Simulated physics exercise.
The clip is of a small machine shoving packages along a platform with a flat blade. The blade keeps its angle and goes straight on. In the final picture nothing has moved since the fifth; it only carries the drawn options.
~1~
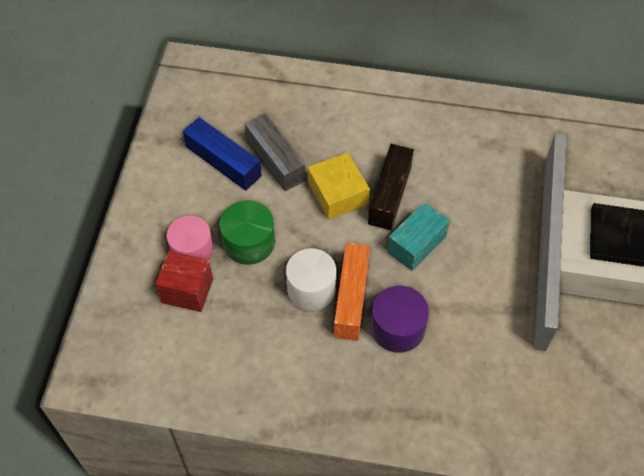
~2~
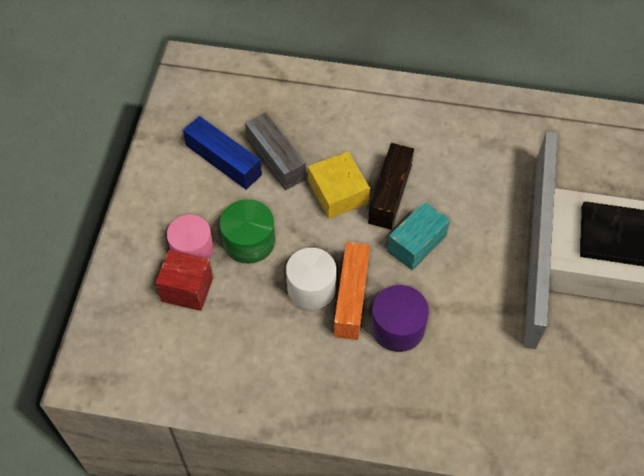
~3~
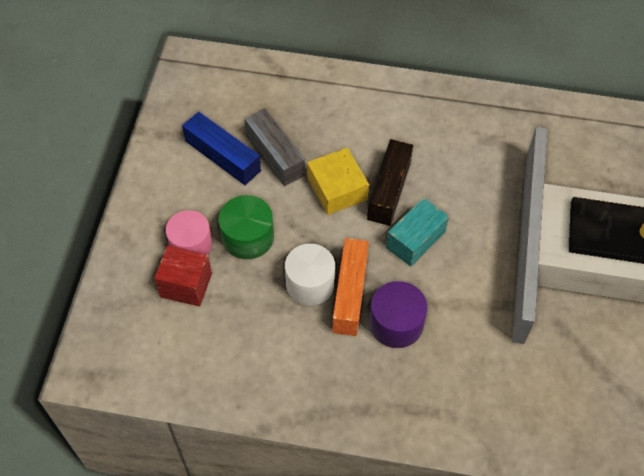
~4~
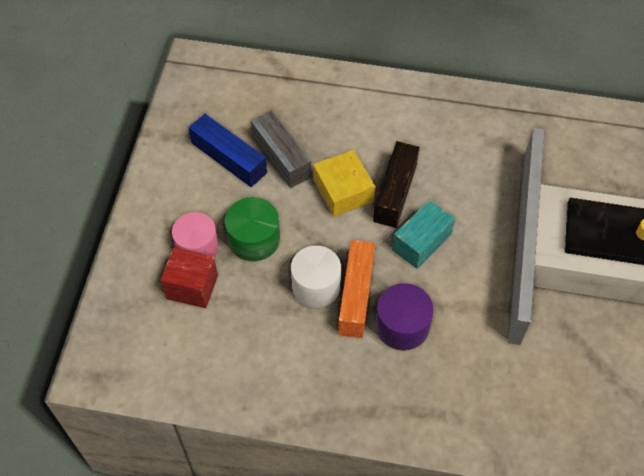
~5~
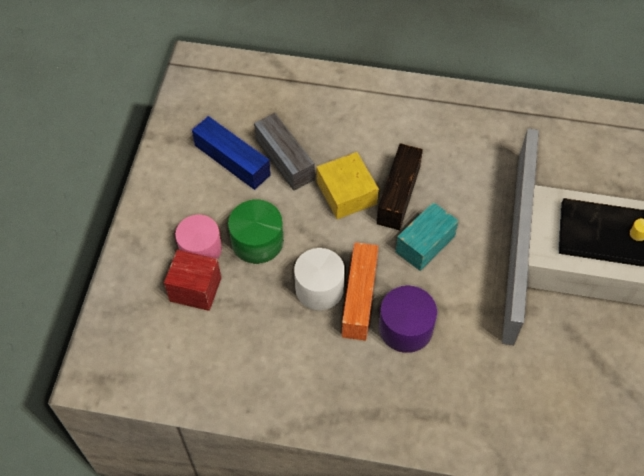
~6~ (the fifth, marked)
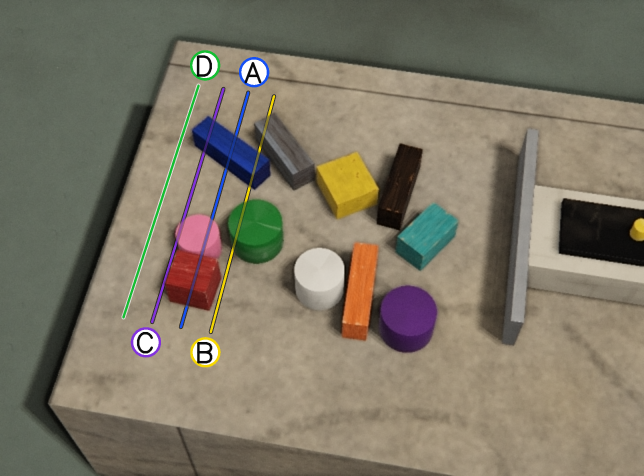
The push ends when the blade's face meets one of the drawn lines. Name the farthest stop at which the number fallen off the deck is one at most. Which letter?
A.
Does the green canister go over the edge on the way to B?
No.
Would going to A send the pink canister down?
By then, no.
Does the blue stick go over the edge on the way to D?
By then, yes.
On the marked copy, A at (217, 201); B at (245, 205); C at (190, 197); D at (164, 192).
Taking A. A third of the way, robot (484, 213); purple canister (361, 314); grey stick (279, 148).
Two thirds of the way, robot (370, 196); blue stick (187, 137); pink canister (189, 244).
When it is over, robot (286, 183); pink canister (112, 233); blue stick (154, 122); none fallen.
As for the rest, B is within the limit but short; C drops three; D drops five.
